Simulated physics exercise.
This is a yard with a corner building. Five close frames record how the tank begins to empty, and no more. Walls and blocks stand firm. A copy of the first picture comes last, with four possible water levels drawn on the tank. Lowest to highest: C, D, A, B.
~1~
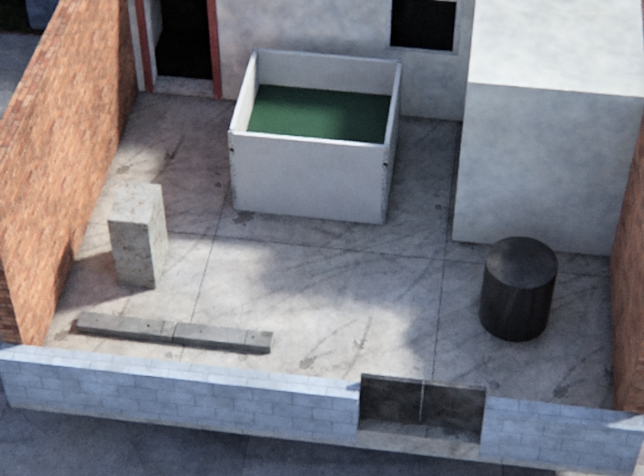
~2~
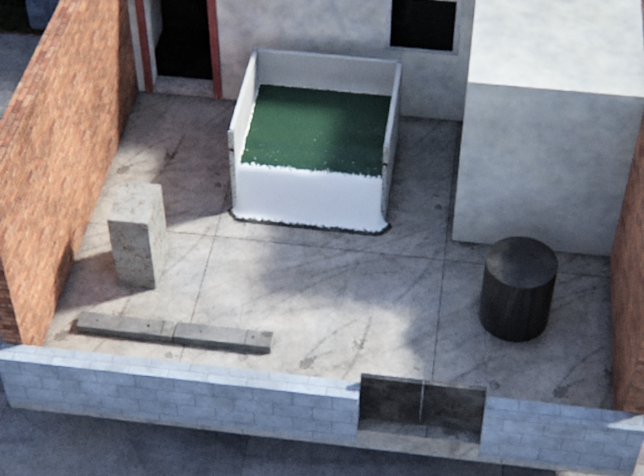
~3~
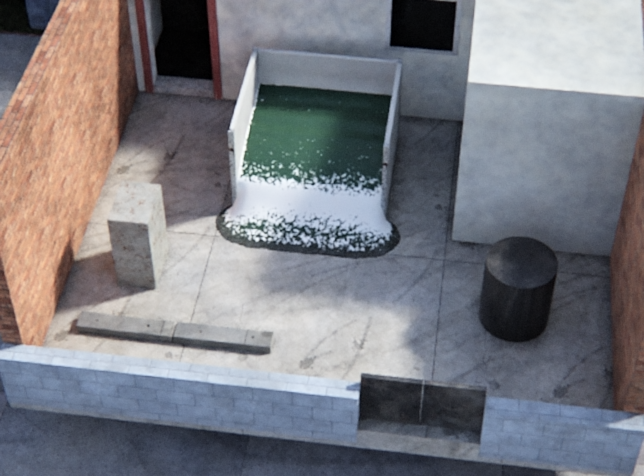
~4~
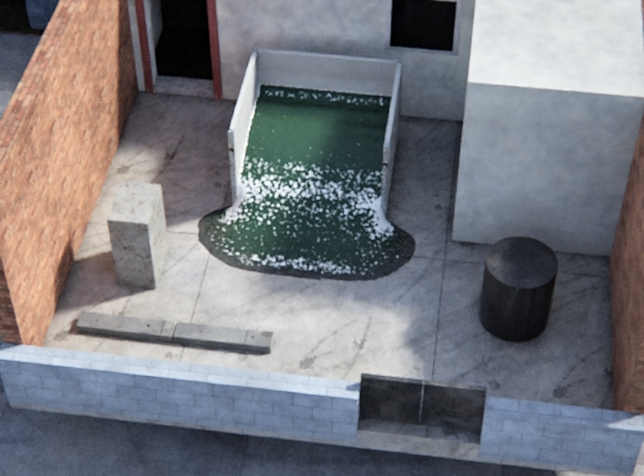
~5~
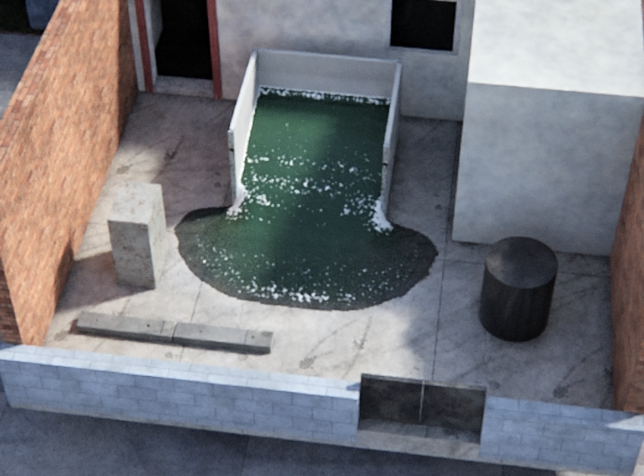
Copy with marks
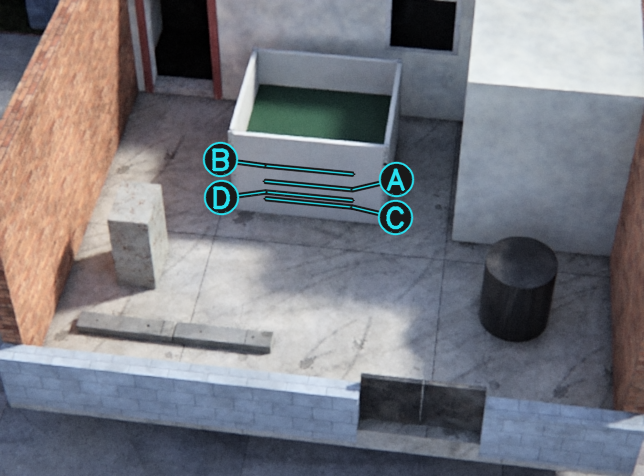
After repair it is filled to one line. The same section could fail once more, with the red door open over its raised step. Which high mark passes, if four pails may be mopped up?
Go for B.
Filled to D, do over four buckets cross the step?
No.
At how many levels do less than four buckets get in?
All four.
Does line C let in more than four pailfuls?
No, that is safe.
In cyan, A at (308, 185); B at (308, 169); C at (308, 202); D at (308, 196); from the bottom up C, D, A, B.
For line A, nothing gets over.
For line B, a bucket or two gets in.
For line C, nothing gets over.
For line D, nothing gets over.
